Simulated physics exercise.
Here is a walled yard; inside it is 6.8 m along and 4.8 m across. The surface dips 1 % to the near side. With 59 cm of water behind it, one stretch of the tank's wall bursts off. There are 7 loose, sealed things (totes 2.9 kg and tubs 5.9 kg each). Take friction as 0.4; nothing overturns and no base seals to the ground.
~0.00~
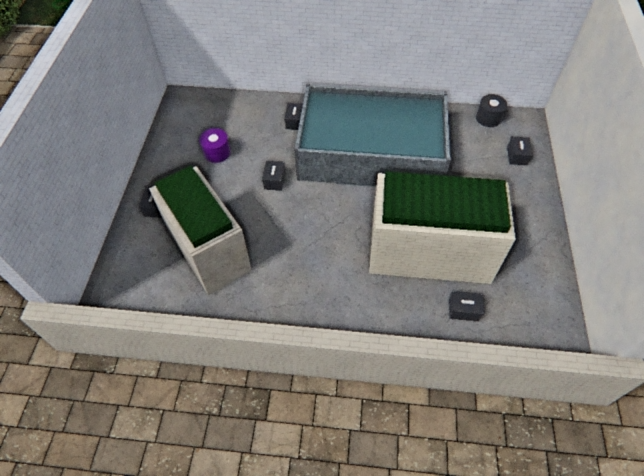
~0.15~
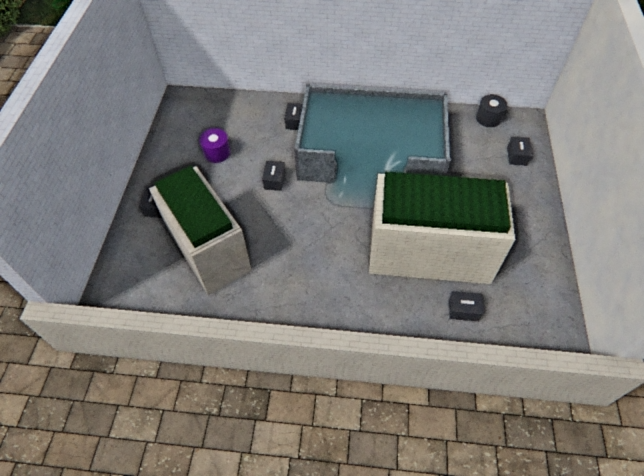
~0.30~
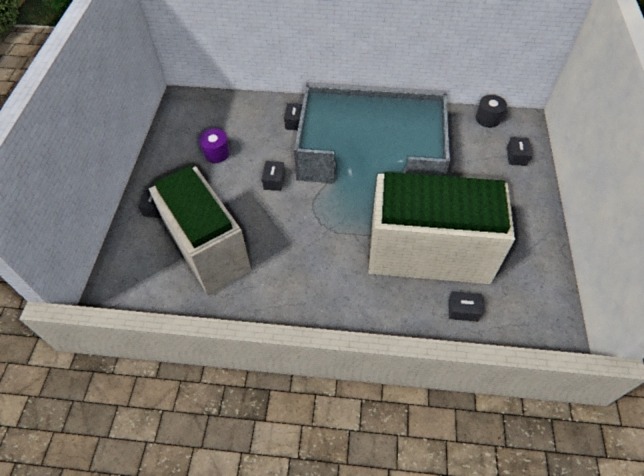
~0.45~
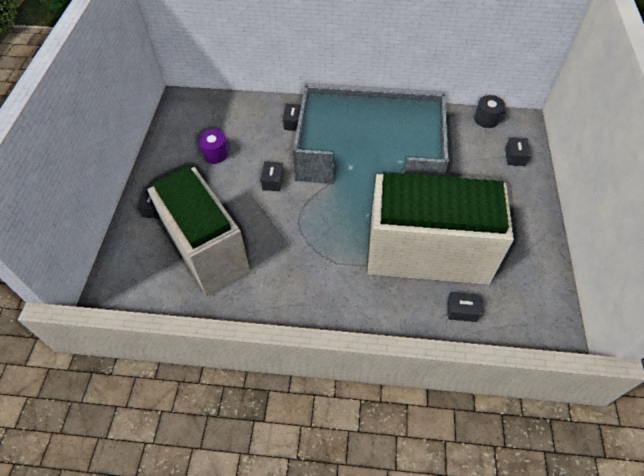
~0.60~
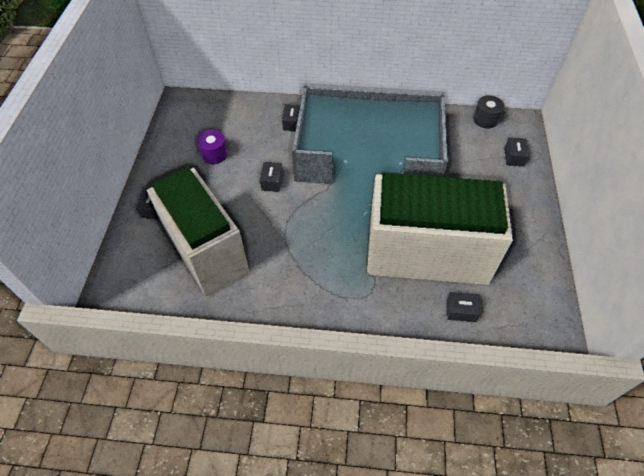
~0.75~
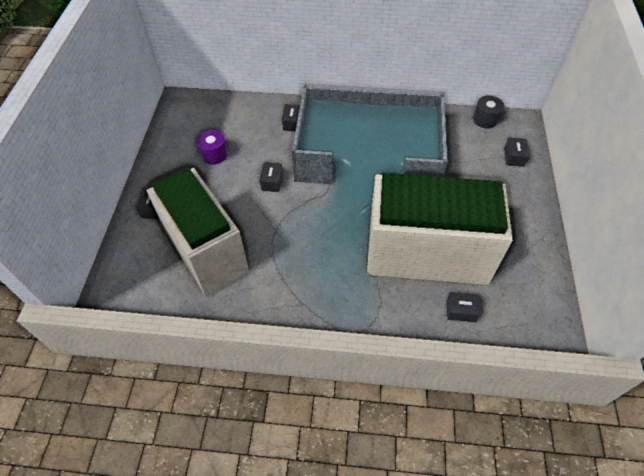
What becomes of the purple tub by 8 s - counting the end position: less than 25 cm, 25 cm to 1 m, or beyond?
Purple tub is nudged along.
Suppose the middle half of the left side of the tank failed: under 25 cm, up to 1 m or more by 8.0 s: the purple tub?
Then the purple tub ends far away.
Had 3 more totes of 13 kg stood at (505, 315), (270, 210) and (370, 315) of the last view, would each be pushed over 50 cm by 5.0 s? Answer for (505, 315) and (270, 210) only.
In turn: Under, under.
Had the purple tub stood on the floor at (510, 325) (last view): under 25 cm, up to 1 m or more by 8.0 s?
It travels far.
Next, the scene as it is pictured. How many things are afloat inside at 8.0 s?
6 of them.
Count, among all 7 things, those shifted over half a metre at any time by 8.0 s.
I count 5.
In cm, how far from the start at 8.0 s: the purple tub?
About 60 cm.
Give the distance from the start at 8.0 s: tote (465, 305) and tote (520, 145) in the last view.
In turn: 200 cm, 450 cm.
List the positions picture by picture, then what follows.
In the first frame, the purple tub at (214, 138), on the bottom; 3.0 m2 under water; 0 of 7 have shifted.
In the second frame, the purple tub at (213, 138), on the bottom; 3.6 m2 under water; 0 of 7 have shifted.
In the third frame, the purple tub at (213, 138) rests on the ground; 4.3 m2 under water; 0 of 7 have shifted.
In the fourth frame, the purple tub at (212, 139), on the bottom; water covers 4.9 m2; 0 of 7 have shifted.
In the fifth frame, the purple tub at (211, 140), on the bottom; 5.5 m2 under water; 0 of 7 have shifted.
In the sixth frame, the purple tub at (211, 140) rests on the ground; 6.4 m2 under water; 0 of 7 have shifted.
After 1.6 s the purple tub is near (211, 140), 0.0 m from its start, aground; 0 afloat.
After 3.6 s the purple tub is near (211, 140), 0.0 m from its start, aground; 2 afloat.
After 5.6 s the purple tub is near (219, 132), 0.2 m from its start, aground; 4 afloat.
After 8.0 s the purple tub is near (244, 118), 0.7 m from its start, afloat; 6 afloat.
